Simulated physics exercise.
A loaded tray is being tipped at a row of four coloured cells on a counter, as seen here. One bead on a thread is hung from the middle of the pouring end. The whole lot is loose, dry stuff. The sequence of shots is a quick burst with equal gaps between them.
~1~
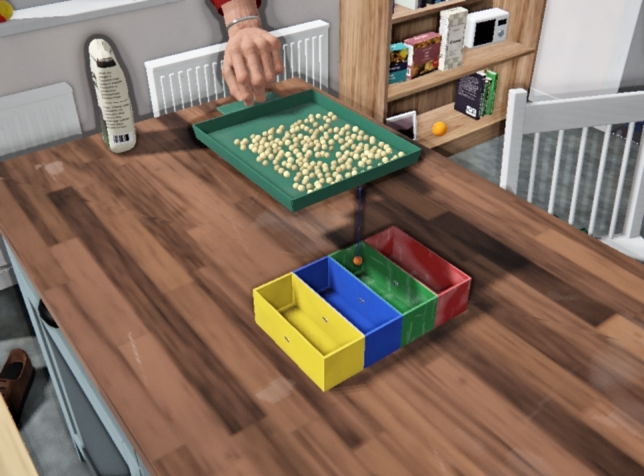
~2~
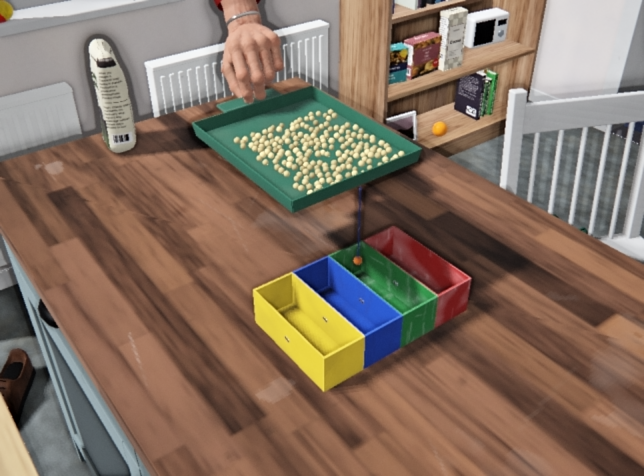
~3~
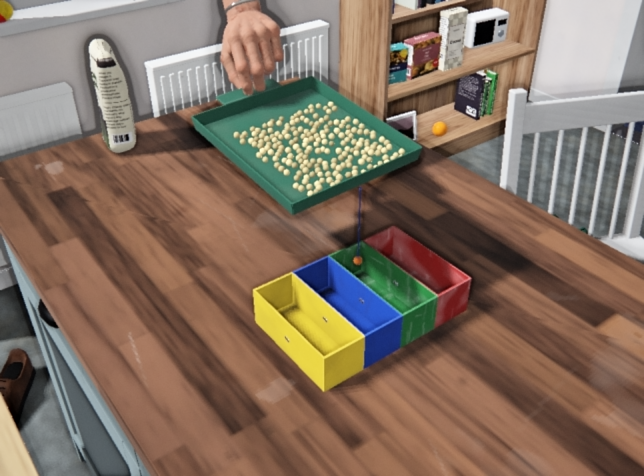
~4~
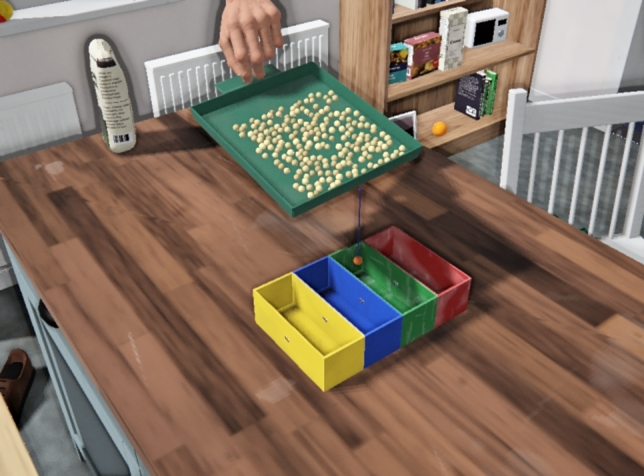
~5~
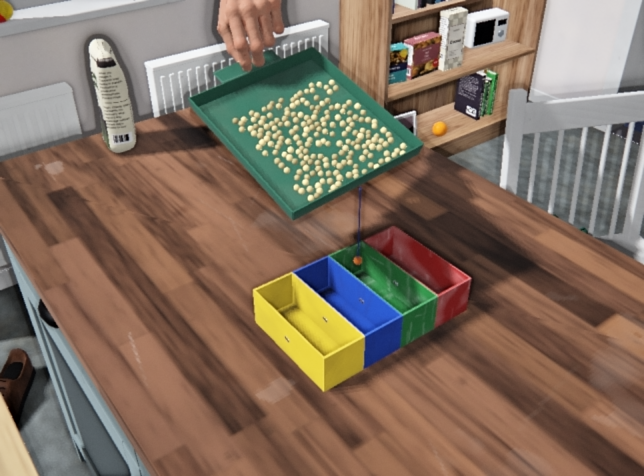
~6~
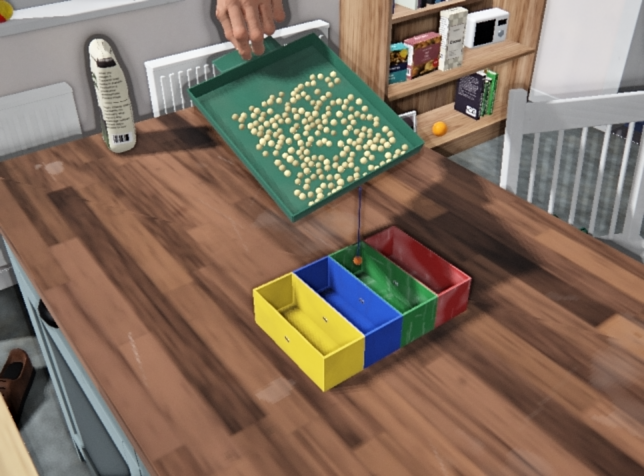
A hand at the far edge of a green tray of pale soya beans lifts that side steadily, on a wooden counter seen from above by a still camera. Below hang a small orange bead on a thread and yellow, blue, green and red cells, left to right, with a bottle behind at left. The tray steepens, its near edge dipping slightly leftward, and the beans shift a little.
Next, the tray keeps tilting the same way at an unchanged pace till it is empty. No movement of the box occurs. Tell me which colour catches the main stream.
The yellow cell catches it.
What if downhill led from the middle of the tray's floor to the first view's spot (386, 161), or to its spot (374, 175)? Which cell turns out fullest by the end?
So, in order: That red cell, then the red one.
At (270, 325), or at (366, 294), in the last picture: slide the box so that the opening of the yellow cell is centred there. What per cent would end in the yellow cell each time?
First position: Some 0 %; second position: Some 10 %.
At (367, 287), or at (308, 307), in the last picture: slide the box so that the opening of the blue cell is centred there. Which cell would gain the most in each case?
Try 1 - the yellow one; try 2 - that blue cell.
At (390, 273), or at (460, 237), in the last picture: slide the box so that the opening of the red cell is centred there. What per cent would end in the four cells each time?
First case 100 in a hundred, second case 10 in a hundred.
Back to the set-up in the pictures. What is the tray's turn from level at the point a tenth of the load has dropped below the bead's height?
Around 75° of tilt.
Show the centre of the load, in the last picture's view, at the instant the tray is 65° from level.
I'd put it at about (316, 192).
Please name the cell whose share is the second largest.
Rank 2: Blue.
Soon after the last picture, tray tipped steeply; nearly all on the tray; a stray few in the yellow cell; a small part falling or outside the box.
A little later, tray tipped past a quarter turn; most on the tray; about a quarter in the yellow cell; a stray few in the blue cell; a small part falling or outside the box.
Later still, tray tipped past a quarter turn; about two thirds in the yellow cell; about a third in the blue cell; a stray few in the green cell; a stray few falling or outside the box.
At rest, tray tipped past a quarter turn; about two thirds in the yellow cell; about a third in the blue cell; a stray few in the green cell; none in the red cell; a stray few outside the box.
